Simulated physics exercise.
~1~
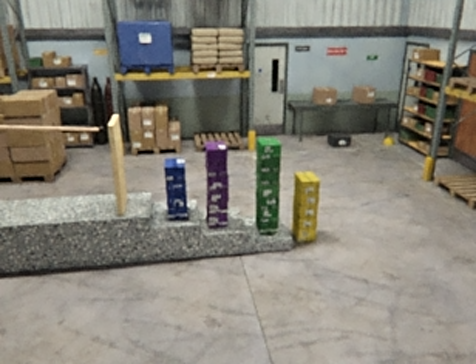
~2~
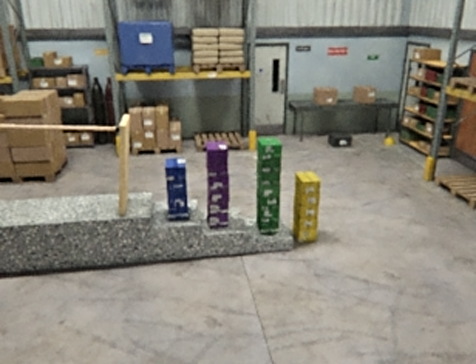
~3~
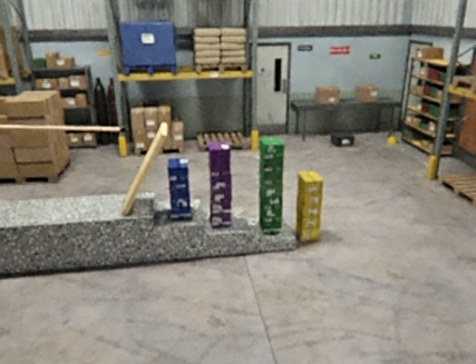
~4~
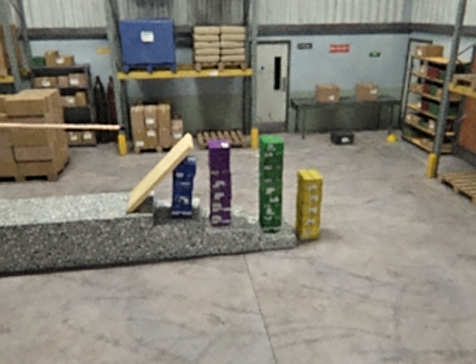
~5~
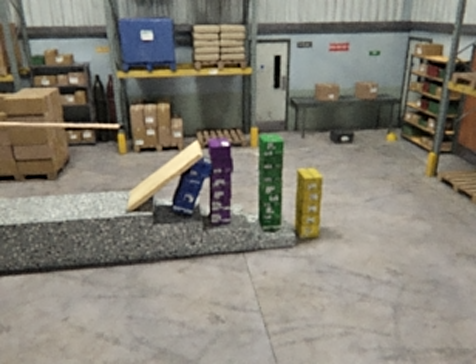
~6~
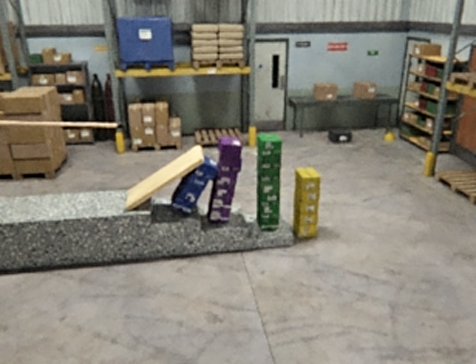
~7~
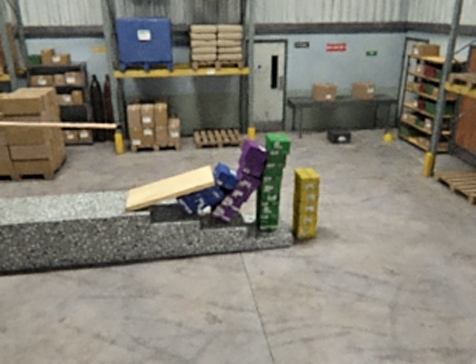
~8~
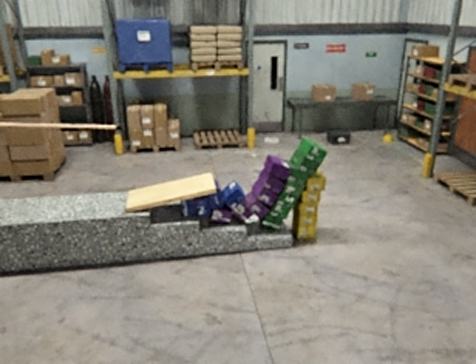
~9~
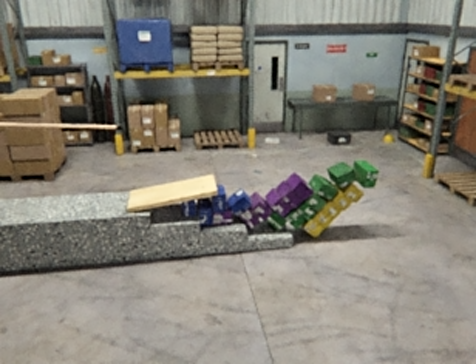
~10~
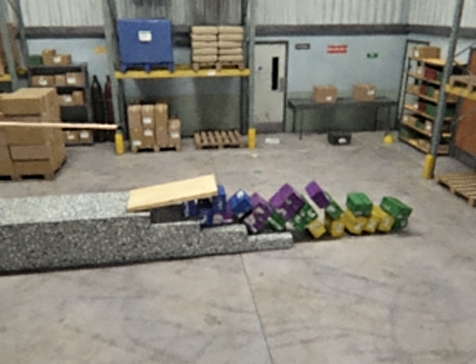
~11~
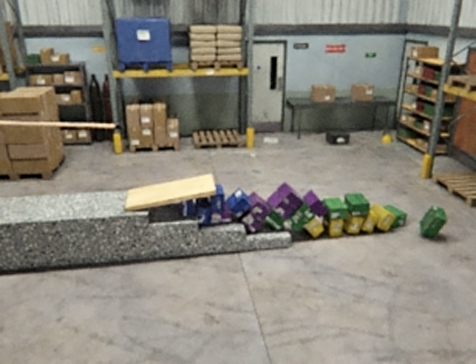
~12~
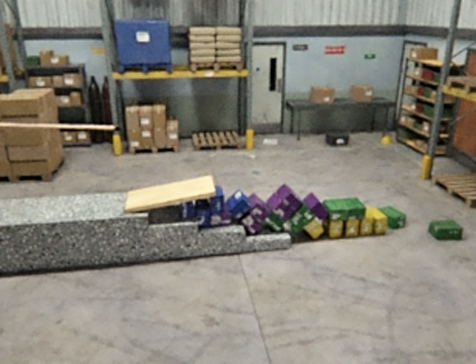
A board tips right into four columns of coloured parcels, which topple into a jumbled row.
